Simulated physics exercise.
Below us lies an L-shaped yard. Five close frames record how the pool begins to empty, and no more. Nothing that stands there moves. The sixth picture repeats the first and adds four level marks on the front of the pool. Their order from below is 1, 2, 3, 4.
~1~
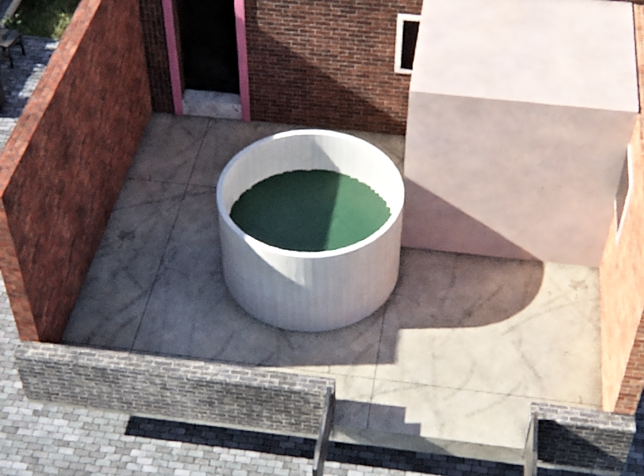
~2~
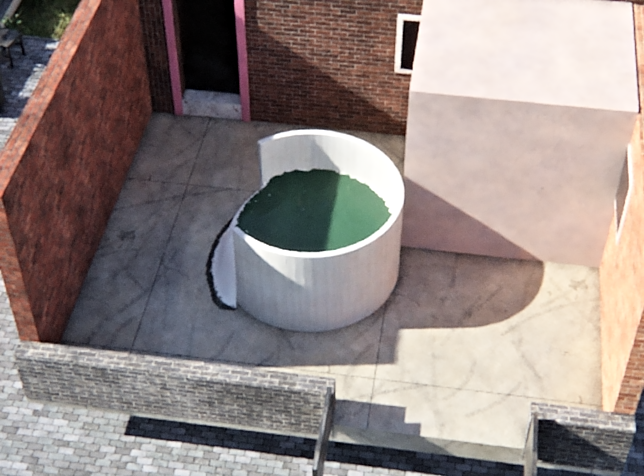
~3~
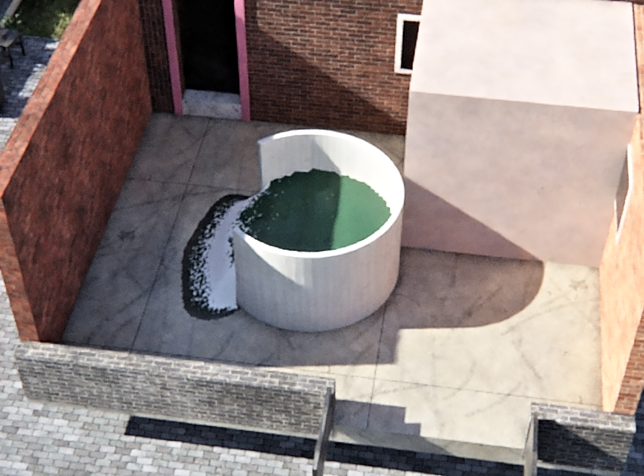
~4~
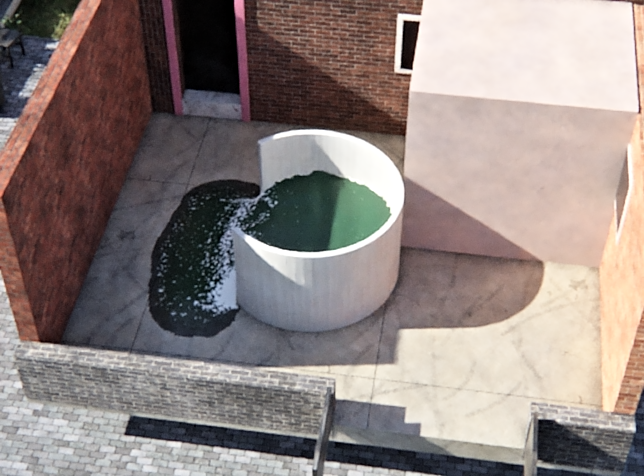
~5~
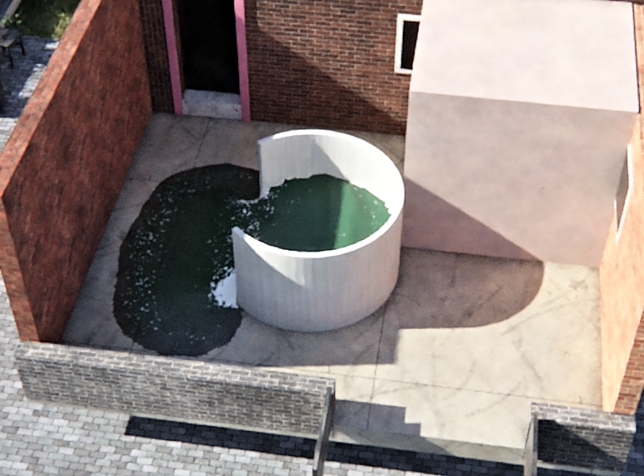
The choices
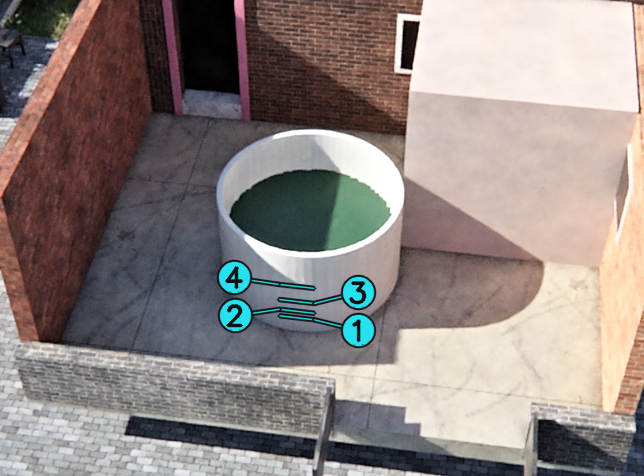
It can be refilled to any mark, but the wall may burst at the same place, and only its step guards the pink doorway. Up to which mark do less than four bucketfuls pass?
4 will do.
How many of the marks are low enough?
All of them.
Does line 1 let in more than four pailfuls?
No, not at all.
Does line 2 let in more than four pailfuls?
No.
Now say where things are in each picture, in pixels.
Water in the pool at rest, its middle at (311, 225); foot of the pink doorway at (213, 117); open gate at (433, 387), in the first picture.
In the second picture, 2 % of the ground under water, visible out to (230, 295).
In the third picture, 5 % of the ground under water, visible out to (213, 308).
In the fourth picture, 11 % of the ground under water, visible out to (166, 323).
In the fifth picture, 19 % of the ground under water, visible out to (131, 326).
In cyan, 1 at (296, 317); 2 at (296, 311); 3 at (296, 301); 4 at (296, 286); from the bottom up 1, 2, 3, 4.
Choosing 1, nothing gets over.
Choosing 2, nothing gets over.
Choosing 3, nothing gets over.
Choosing 4, a bucket or two gets in.
